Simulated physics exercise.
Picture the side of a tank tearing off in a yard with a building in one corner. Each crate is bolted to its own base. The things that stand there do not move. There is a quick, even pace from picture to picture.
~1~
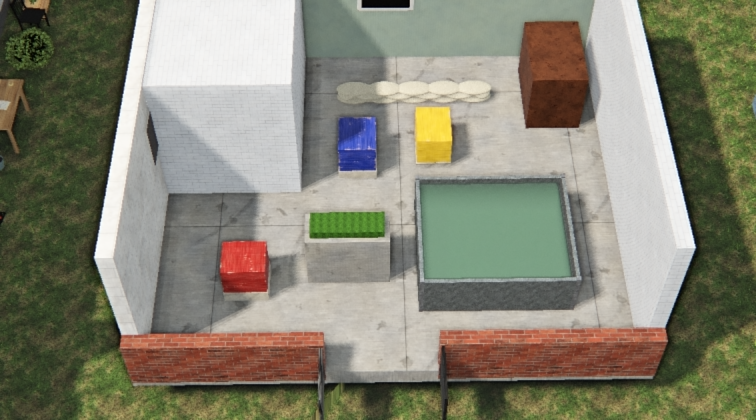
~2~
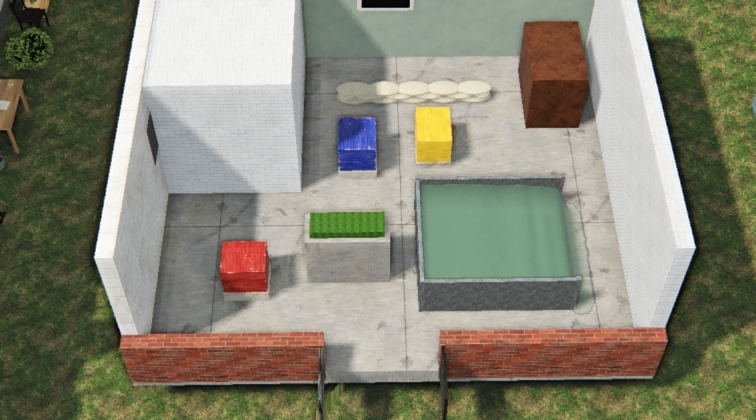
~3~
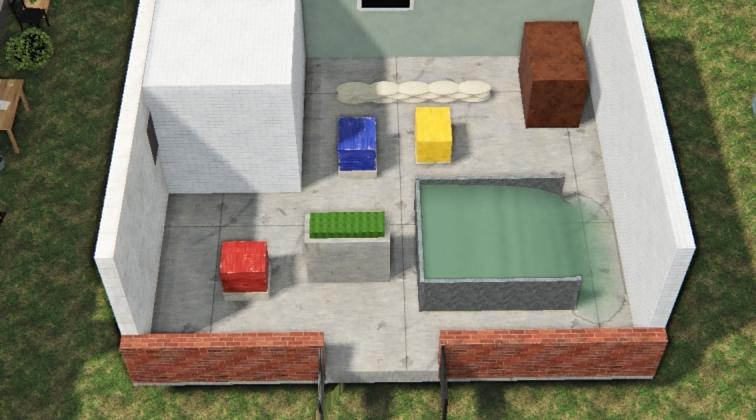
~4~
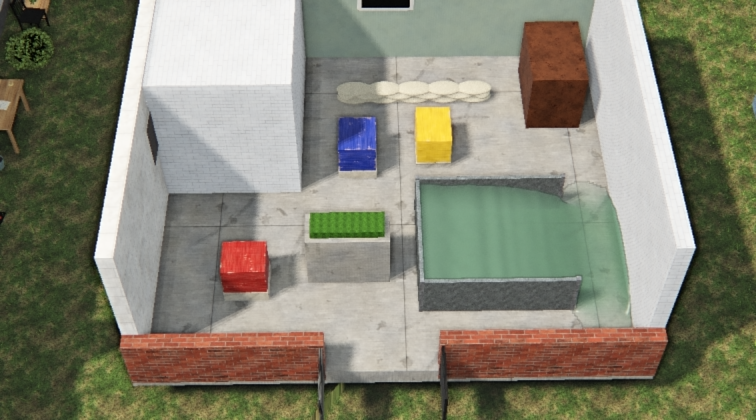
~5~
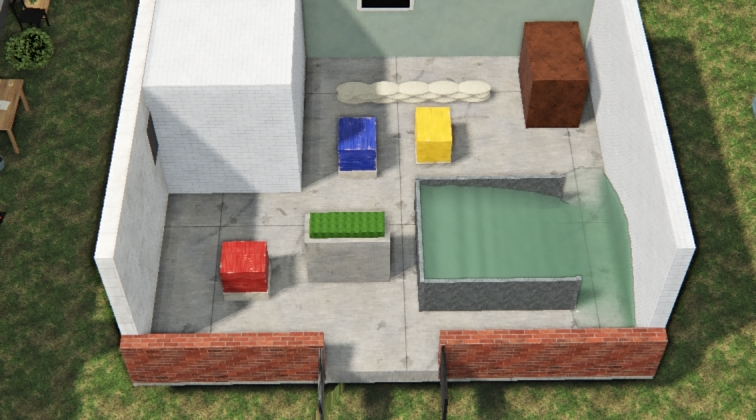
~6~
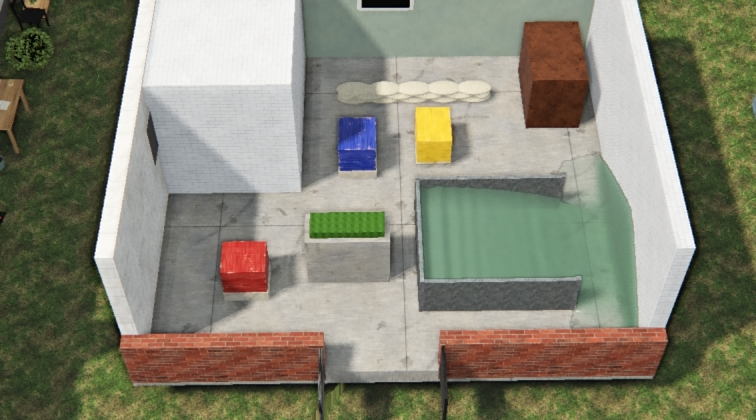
Green water pouring from the open right side of a grey tank, spreading across the paved yard and along the white wall.
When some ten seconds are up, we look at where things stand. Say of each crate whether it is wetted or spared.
The yellow crate is wetted, the red crate is spared, the blue crate is spared.
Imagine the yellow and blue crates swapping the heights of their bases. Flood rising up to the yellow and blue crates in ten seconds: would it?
Then: Yellow takes water, blue is soaked.
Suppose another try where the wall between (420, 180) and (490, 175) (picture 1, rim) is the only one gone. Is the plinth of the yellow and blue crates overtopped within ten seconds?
My reading: Yellow gets drenched, blue gets drenched.
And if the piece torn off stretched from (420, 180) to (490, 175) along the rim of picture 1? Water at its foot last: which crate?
Last in line is the red-painted one.
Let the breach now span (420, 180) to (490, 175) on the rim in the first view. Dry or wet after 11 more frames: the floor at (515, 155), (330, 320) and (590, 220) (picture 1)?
In order: Swamped, spared, spared.
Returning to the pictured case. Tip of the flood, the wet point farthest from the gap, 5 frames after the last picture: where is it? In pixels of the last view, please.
The wet point farthest out is around (586, 81).
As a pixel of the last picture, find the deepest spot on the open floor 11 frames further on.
At about (635, 354).
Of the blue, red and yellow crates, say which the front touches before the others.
That would be the yellow crate.
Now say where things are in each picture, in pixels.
The tank at (495, 230) is whole and still, in the first frame.
Water pours out at (564, 245) and has run to (577, 311), in the second frame.
The front is at (602, 317), out from the gap at (564, 248), in the third frame.
The front is at (630, 327), out from the gap at (564, 249), in the fourth frame.
The front is at a hidden place, out from the gap at (564, 249), in the fifth frame.
The front is at (599, 156), out from the gap at (564, 249), in the sixth frame.
A moment on, water covers 20 % of the floor; the yellow crate not reached, the red crate not reached, the blue crate not reached.
Next, water covers 35 % of the floor; the yellow crate water round its plinth, the red crate not reached, the blue crate not reached.
Then, water covers 65 % of the floor; the yellow crate water round its plinth, the red crate water round its plinth, the blue crate not reached.
Later, water covers 95 % of the floor; the yellow crate water round its plinth, the red crate water round its plinth, the blue crate water round its plinth.
In the end, water covers 100 % of the floor; the yellow crate was topped, the red crate stayed above the water, the blue crate stayed above the water.
